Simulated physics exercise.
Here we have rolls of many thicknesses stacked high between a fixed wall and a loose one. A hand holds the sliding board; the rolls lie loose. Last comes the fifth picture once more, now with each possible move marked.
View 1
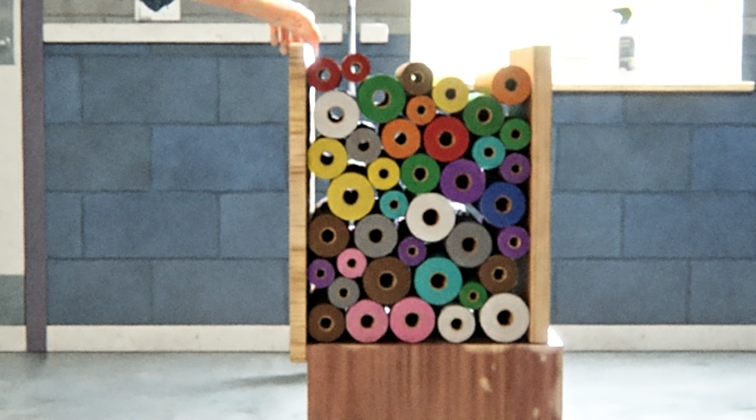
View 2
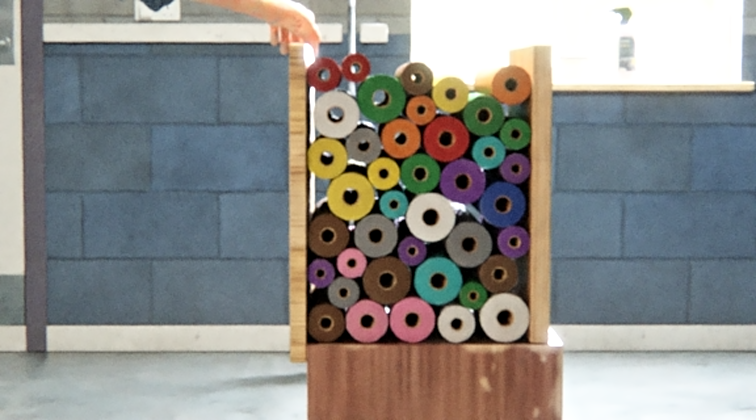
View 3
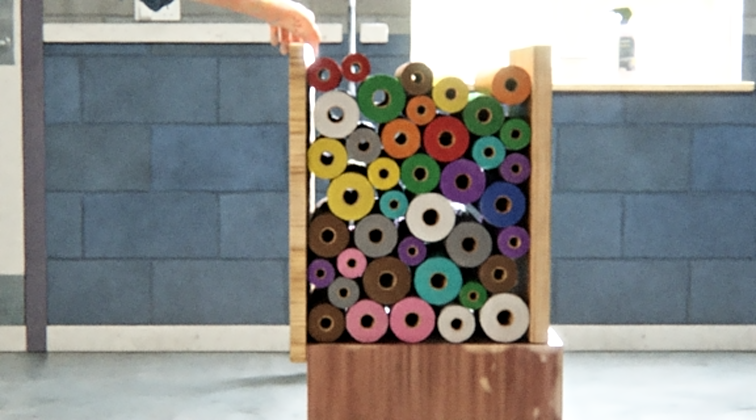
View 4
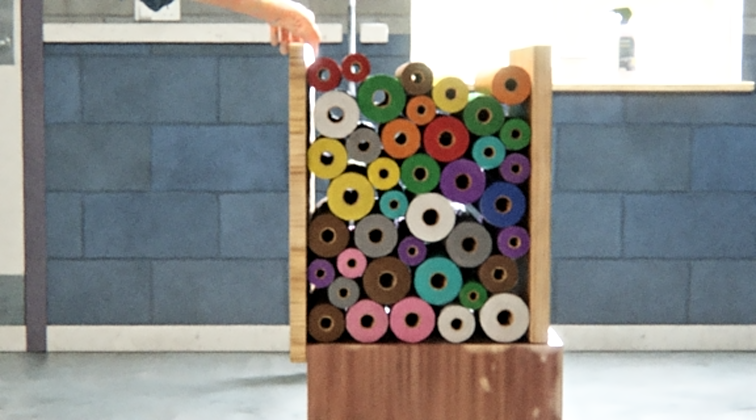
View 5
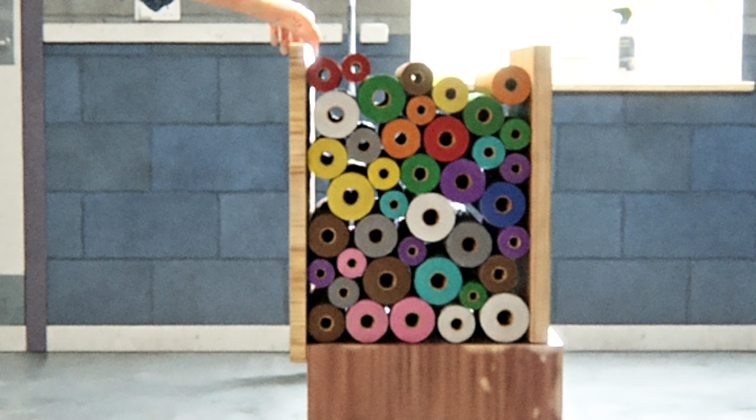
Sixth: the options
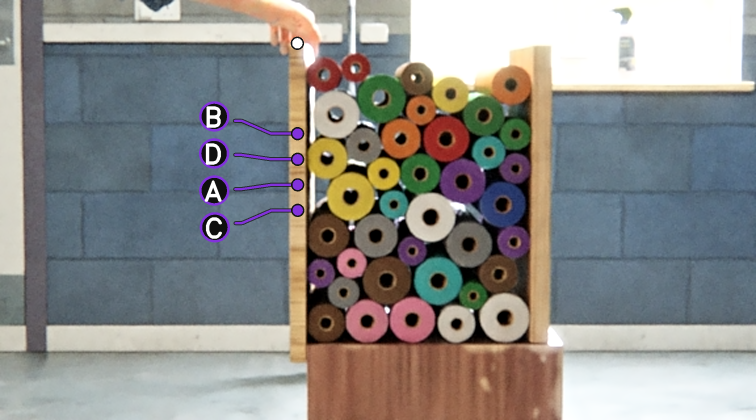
Colourful rolls lie stacked between two wooden boards while a hand holds the left board still.
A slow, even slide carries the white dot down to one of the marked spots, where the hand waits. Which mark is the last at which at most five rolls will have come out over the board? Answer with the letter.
The answer is mark A.
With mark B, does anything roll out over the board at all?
At B: Yes.
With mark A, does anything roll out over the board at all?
Yes, at A.
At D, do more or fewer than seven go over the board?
At D, fewer than seven.
On the marked copy, A at (298, 185); B at (297, 134); C at (298, 211); D at (298, 160); the white dot at (297, 43).
Following A. Soon after the start, top of the board (306, 106).
Later, top of the board (306, 178).
In the end, top of the board (306, 185), two out over the board.
As for the rest, B two out over the board; C more than five out over the board; D two out over the board.
